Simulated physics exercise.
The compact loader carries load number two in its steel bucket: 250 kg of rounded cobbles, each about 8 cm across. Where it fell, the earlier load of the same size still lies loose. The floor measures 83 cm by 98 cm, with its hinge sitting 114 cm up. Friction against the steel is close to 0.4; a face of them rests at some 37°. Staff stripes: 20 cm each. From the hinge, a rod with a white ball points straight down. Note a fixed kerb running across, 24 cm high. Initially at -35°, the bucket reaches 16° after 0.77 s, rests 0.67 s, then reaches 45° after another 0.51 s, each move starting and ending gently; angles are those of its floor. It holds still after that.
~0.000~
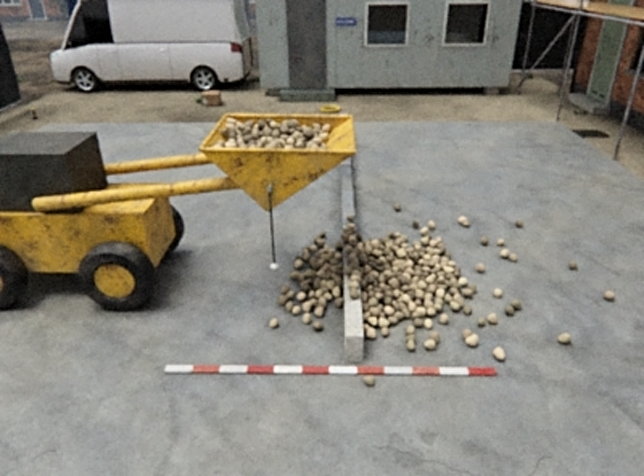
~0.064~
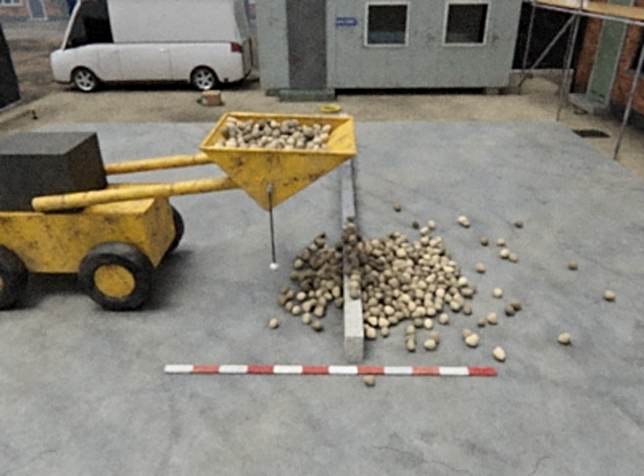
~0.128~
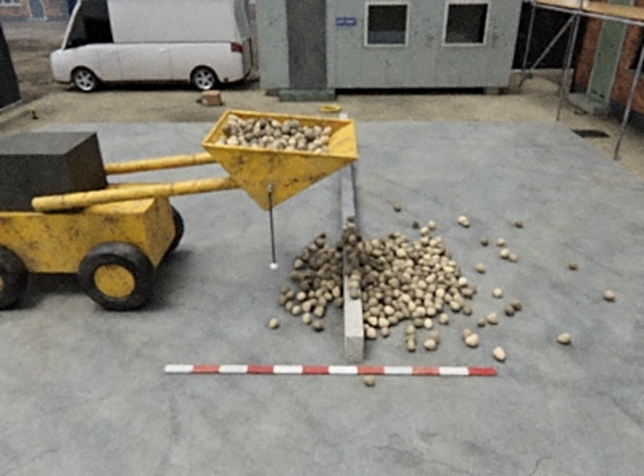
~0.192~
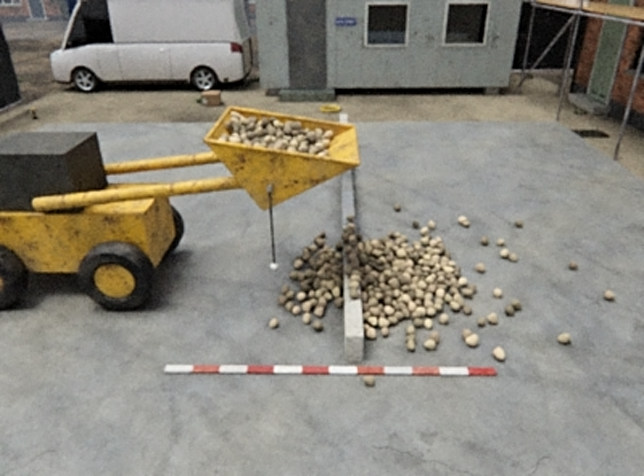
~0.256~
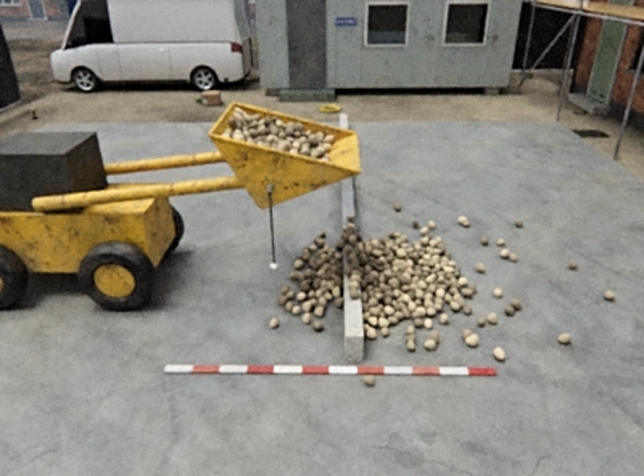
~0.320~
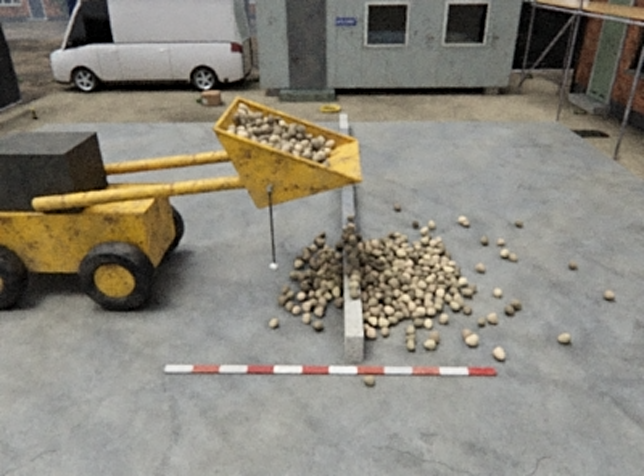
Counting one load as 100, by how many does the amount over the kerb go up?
By about 67 out of 100.
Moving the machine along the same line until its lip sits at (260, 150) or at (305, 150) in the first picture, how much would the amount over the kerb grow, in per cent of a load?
Close to 0 per cent, followed by close to 10 per cent.
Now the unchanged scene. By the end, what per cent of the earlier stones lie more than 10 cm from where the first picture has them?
Close to 0 in a hundred of them.
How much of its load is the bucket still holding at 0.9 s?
Close to 100 per cent of the load.
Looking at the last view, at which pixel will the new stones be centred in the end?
Roughly pixel (373, 267) in the last view.
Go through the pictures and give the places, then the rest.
The bucket is at -35°, its lip at (356, 152); the top of the load is at (249, 129). The earlier load is highest near (351, 249), 28 cm above ground level, 24 % on this side of the kerb, 76 % over the kerb, in the first frame.
Lip at (356, 153), floor tilted -34°, highest stones at (249, 128); the stones move at 0.1 m/s on average, in the second frame.
The bucket is at -31°, its lip at (358, 158); the top of the load is at (241, 125); the stones move at 0.2 m/s on average, in the third frame.
The bucket is at -27°, its lip at (360, 164); the top of the load is at (239, 124); the stones move at 0.3 m/s on average, in the fourth frame.
Lip at (361, 172), floor tilted -22°, highest stones at (242, 121); the stones move at 0.3 m/s on average, in the fifth frame.
Lip at (362, 181), floor tilted -16°, highest stones at (244, 117); the stones move at 0.3 m/s on average, in the sixth frame.
After 0.6 s the floor is at 8°; in per cent of one load, 100 in the bucket, 24 on this side of the kerb, 76 over the kerb; the foremost stones are at (531, 261).
After 0.9 s the floor is at 16°; in per cent of one load, 100 in the bucket, 24 on this side of the kerb, 76 over the kerb; the foremost stones are at (531, 261).
After 2.4 s the floor is at 45°; in per cent of one load, 0 in the bucket, 60 on this side of the kerb, 140 over the kerb; the foremost stones are at (531, 261).
After 4.9 s the floor is at 45°; in per cent of one load, 0 in the bucket, 56 on this side of the kerb, 144 over the kerb; the foremost stones are at (531, 261). Net gain over the kerb, 67.
